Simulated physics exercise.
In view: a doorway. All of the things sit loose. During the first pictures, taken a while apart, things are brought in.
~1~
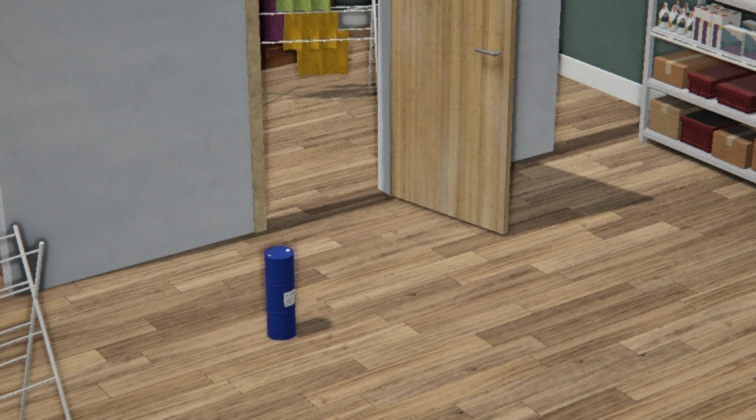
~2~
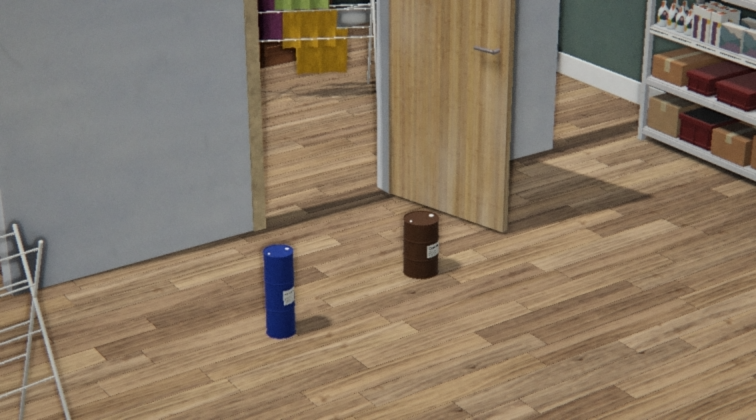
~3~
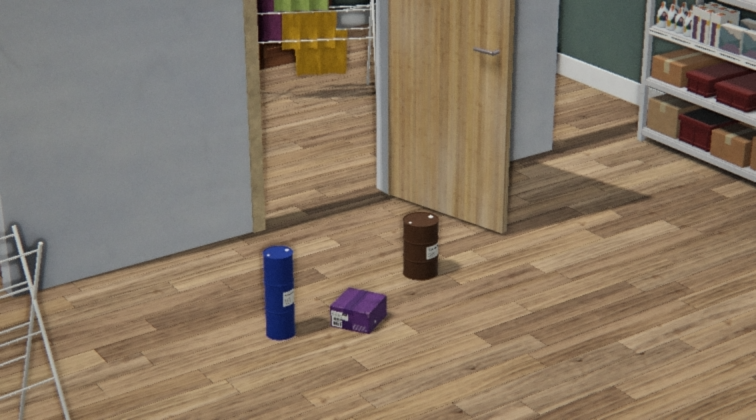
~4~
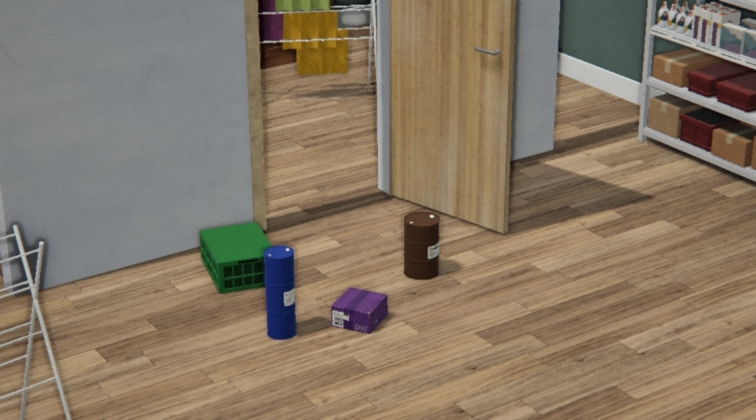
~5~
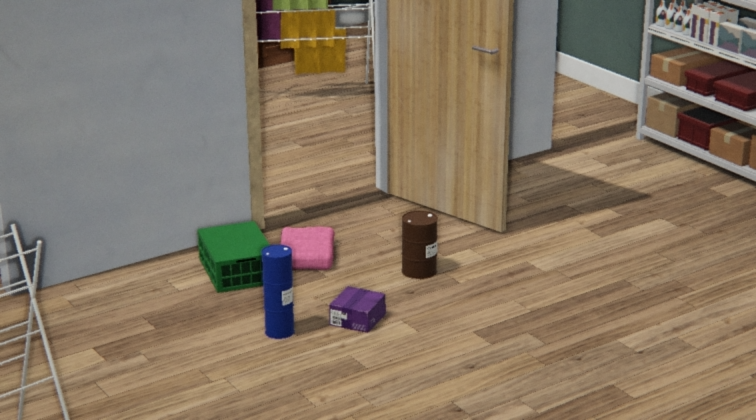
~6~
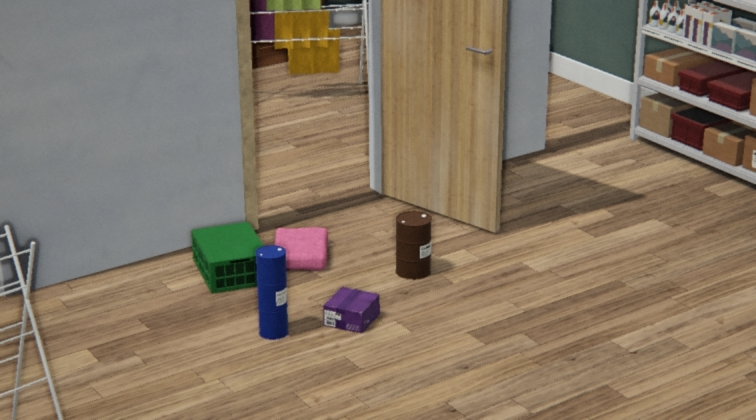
A room with a wood-plank floor and grey walls is seen from above at an angle, with a wooden door standing wide open onto a space where coloured cloths hang on a rack. A blue canister stands left of centre, near a metal rack at left and shelves of boxes at right. A brown canister, purple parcel, green crate and pink cushion appear in turn around it, all staying still, as the view finally shifts slightly right.
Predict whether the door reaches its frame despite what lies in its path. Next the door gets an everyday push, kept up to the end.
Result: Fully closed.
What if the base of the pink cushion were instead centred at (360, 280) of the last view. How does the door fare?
It then comes fully to.
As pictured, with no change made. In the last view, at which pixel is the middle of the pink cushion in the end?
The object ends up somewhere near (263, 245).
Then, 1.40 s later than the last frame, door at 55°.
Then, 2.00 s later than the last frame, door at 25°; pink cushion moved a little near (280, 248).
When it is over, door at 0°; moved from the start, pink cushion; the other 4 as before. End places, in pixels of the last picture, pink cushion near (263, 245).
